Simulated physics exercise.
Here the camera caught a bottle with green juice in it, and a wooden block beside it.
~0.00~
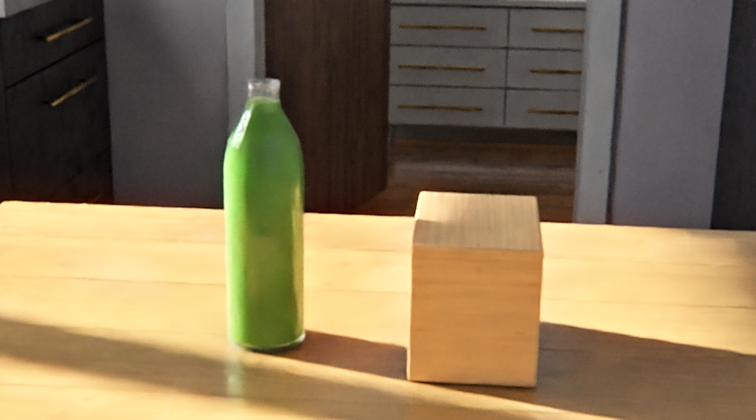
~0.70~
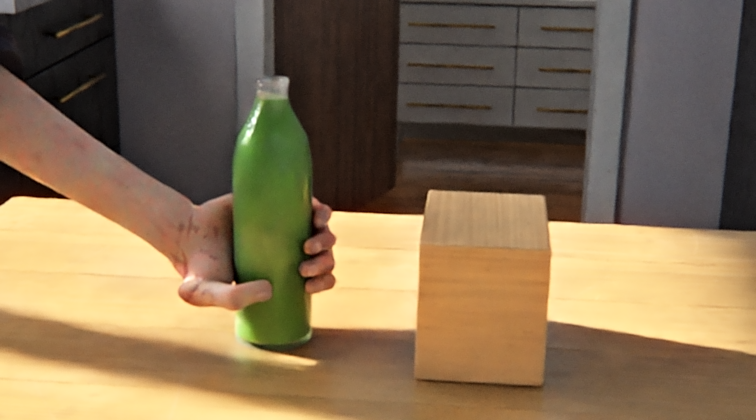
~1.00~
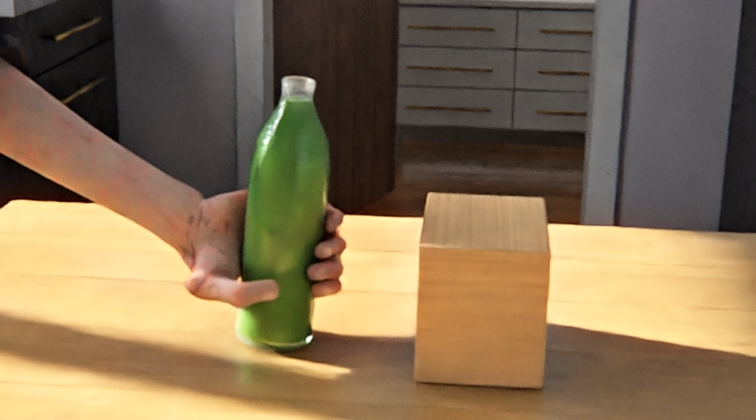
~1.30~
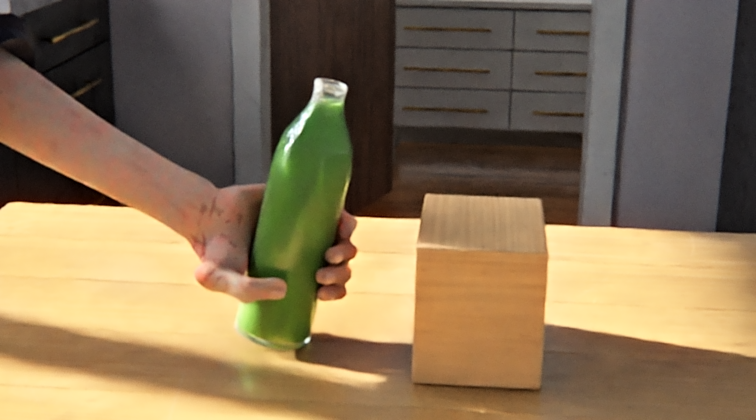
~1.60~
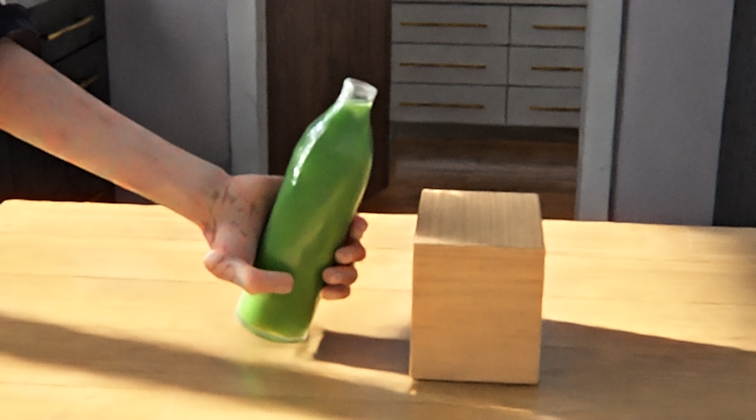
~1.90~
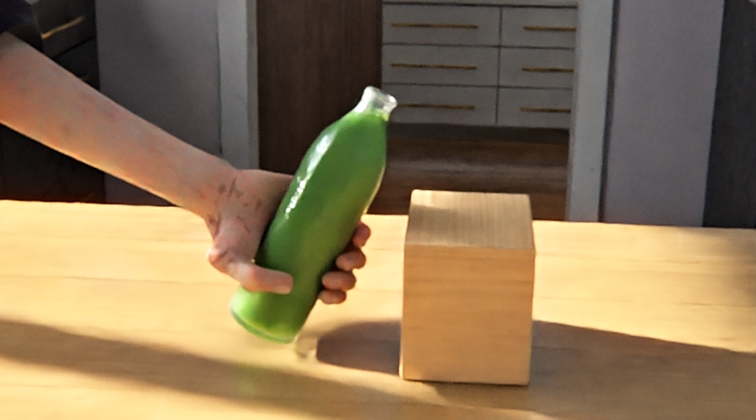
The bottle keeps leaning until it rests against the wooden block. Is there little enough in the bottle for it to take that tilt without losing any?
Yes, nothing comes out.
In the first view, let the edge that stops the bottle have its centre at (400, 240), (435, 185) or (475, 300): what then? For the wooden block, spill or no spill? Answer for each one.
In that order: Loses none, keeps it in, wets the top.
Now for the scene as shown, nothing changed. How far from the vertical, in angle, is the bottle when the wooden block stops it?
It ends up leaning roughly 40° from upright.
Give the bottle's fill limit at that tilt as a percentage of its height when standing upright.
Around 95 per cent of its height, I reckon.
After 2.5 s, the bottle leans by about 30°; all is still inside.
After 3.1 s, the bottle leans by about 35°; all is still inside.
After 4.5 s, the bottle leans by about 40°, against the wooden block; all is still inside.
